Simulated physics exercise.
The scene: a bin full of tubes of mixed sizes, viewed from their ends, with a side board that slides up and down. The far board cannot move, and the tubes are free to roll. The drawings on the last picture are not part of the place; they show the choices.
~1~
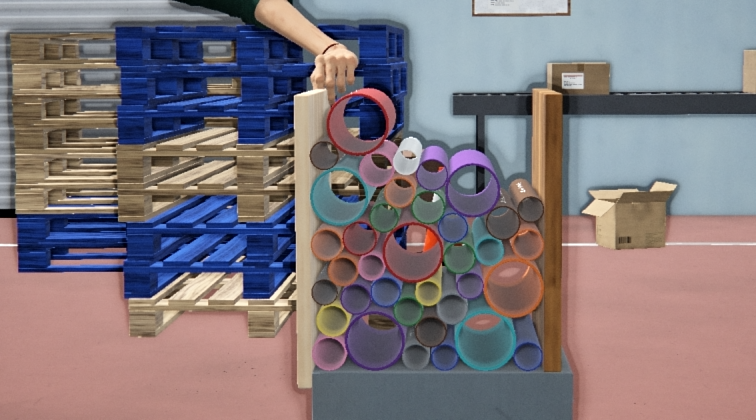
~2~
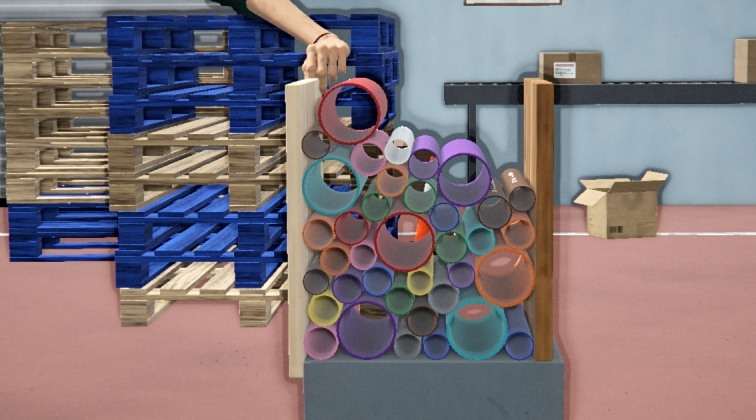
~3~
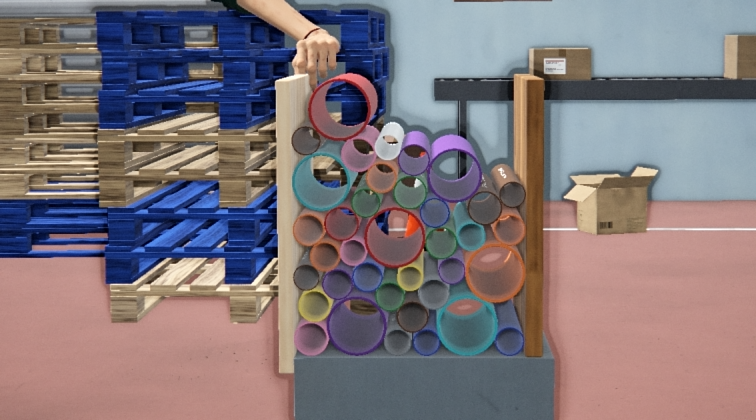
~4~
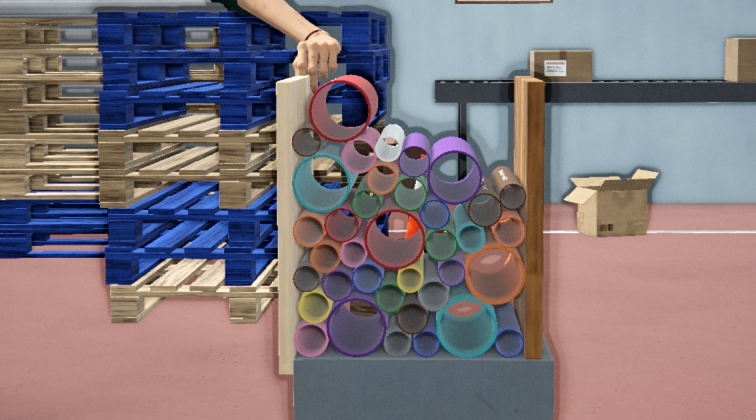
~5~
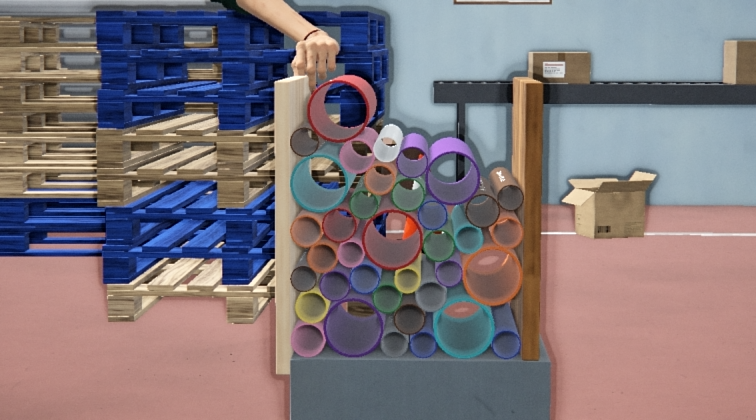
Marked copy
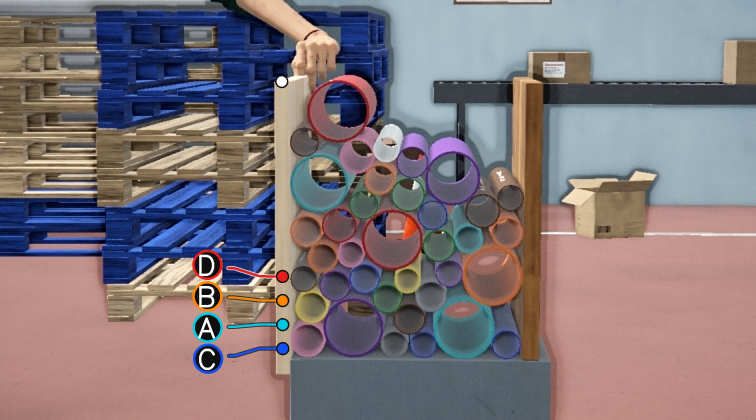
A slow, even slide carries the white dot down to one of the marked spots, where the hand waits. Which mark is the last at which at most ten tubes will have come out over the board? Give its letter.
It can be let down to D.
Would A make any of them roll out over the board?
Yes, at A.
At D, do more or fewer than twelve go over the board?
At D, fewer than twelve.
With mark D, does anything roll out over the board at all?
Yes.
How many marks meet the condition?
The number is one.
On the marked copy, A at (283, 325); B at (283, 301); C at (283, 349); D at (283, 277); the white dot at (282, 81).
With D. Early on, top of the board (290, 163).
Further on, top of the board (290, 250).
At the end, top of the board (290, 276), about five out over the board.
As for the rest, A more than ten out over the board; B eleven out over the board; C more than ten out over the board.
